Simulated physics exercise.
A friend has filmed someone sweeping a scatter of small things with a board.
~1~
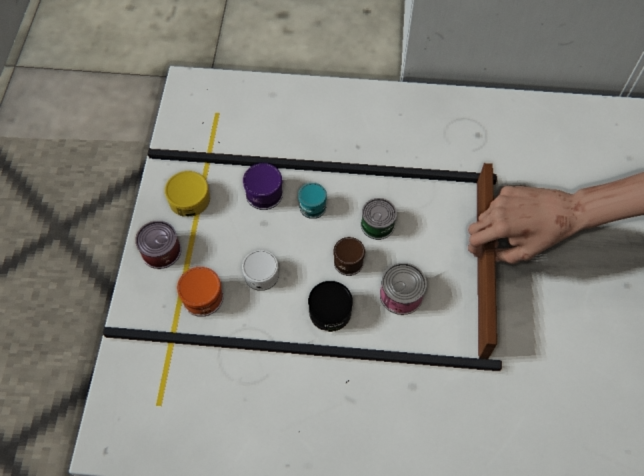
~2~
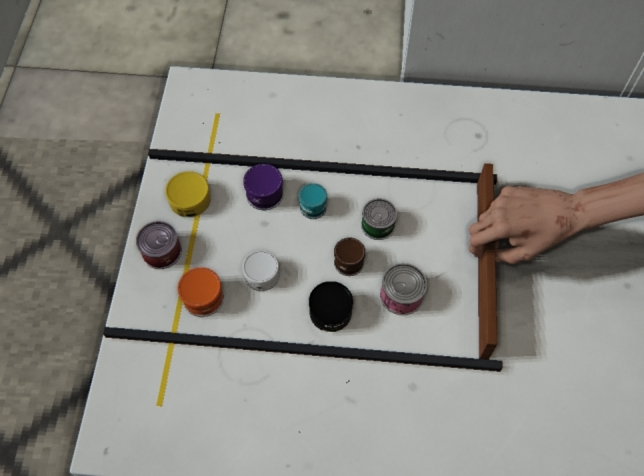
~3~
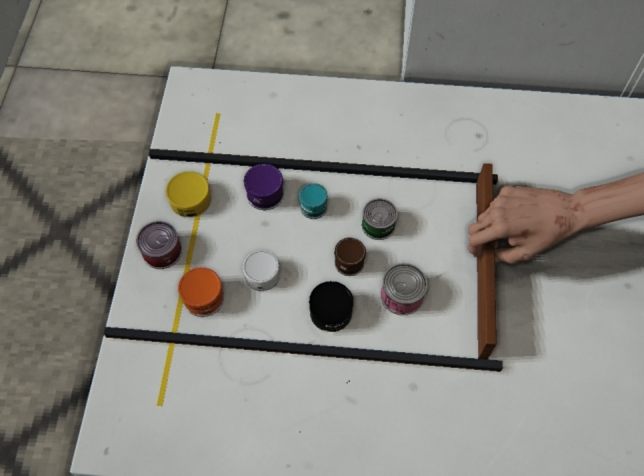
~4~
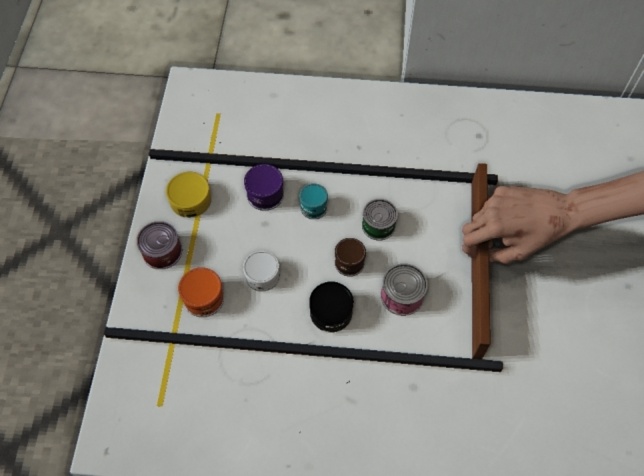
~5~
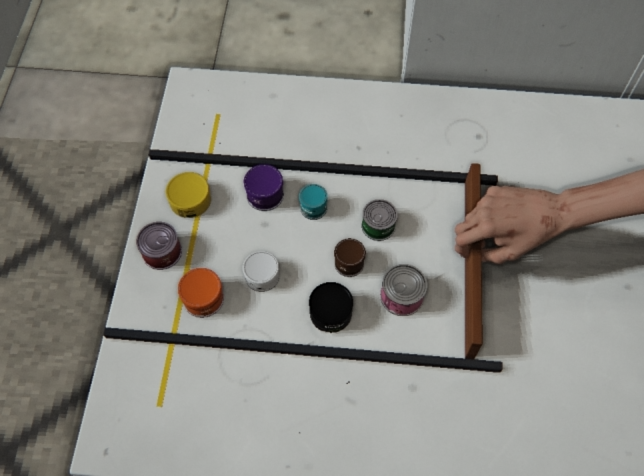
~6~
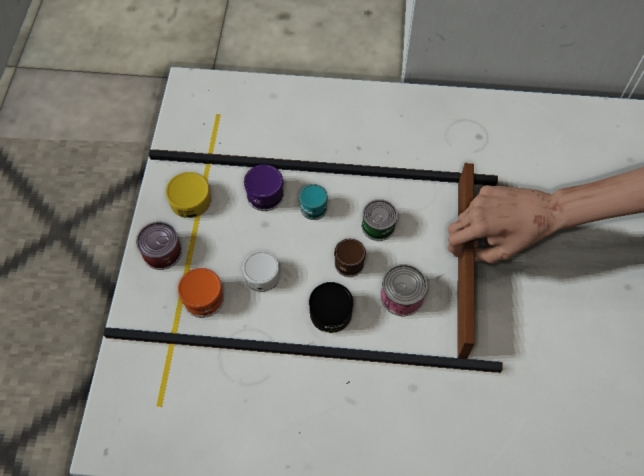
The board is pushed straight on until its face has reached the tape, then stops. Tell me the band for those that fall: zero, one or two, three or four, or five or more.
The number that fall off is one or two.
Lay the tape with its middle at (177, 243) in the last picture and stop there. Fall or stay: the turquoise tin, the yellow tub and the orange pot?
The turquoise tin survives; the yellow tub tumbles off; the orange pot tumbles off.
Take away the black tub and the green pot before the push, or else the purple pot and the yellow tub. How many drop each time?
The counts: 1 and 1.
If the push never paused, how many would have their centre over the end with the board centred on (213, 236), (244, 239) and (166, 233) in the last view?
Place by place, 0, 0 and 5.
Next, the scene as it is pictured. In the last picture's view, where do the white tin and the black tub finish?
About (143, 243), and the other about (154, 309).
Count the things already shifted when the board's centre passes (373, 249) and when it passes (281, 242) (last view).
4 and 7.
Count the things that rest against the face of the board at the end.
The number is 5.
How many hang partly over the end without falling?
2 of them.
Soon after, none off yet; red tin at rest near (160, 246); yellow tub at rest near (189, 195); orange pot at rest near (202, 293).
In the end, the number that fall off is one or two; gone, red tin.
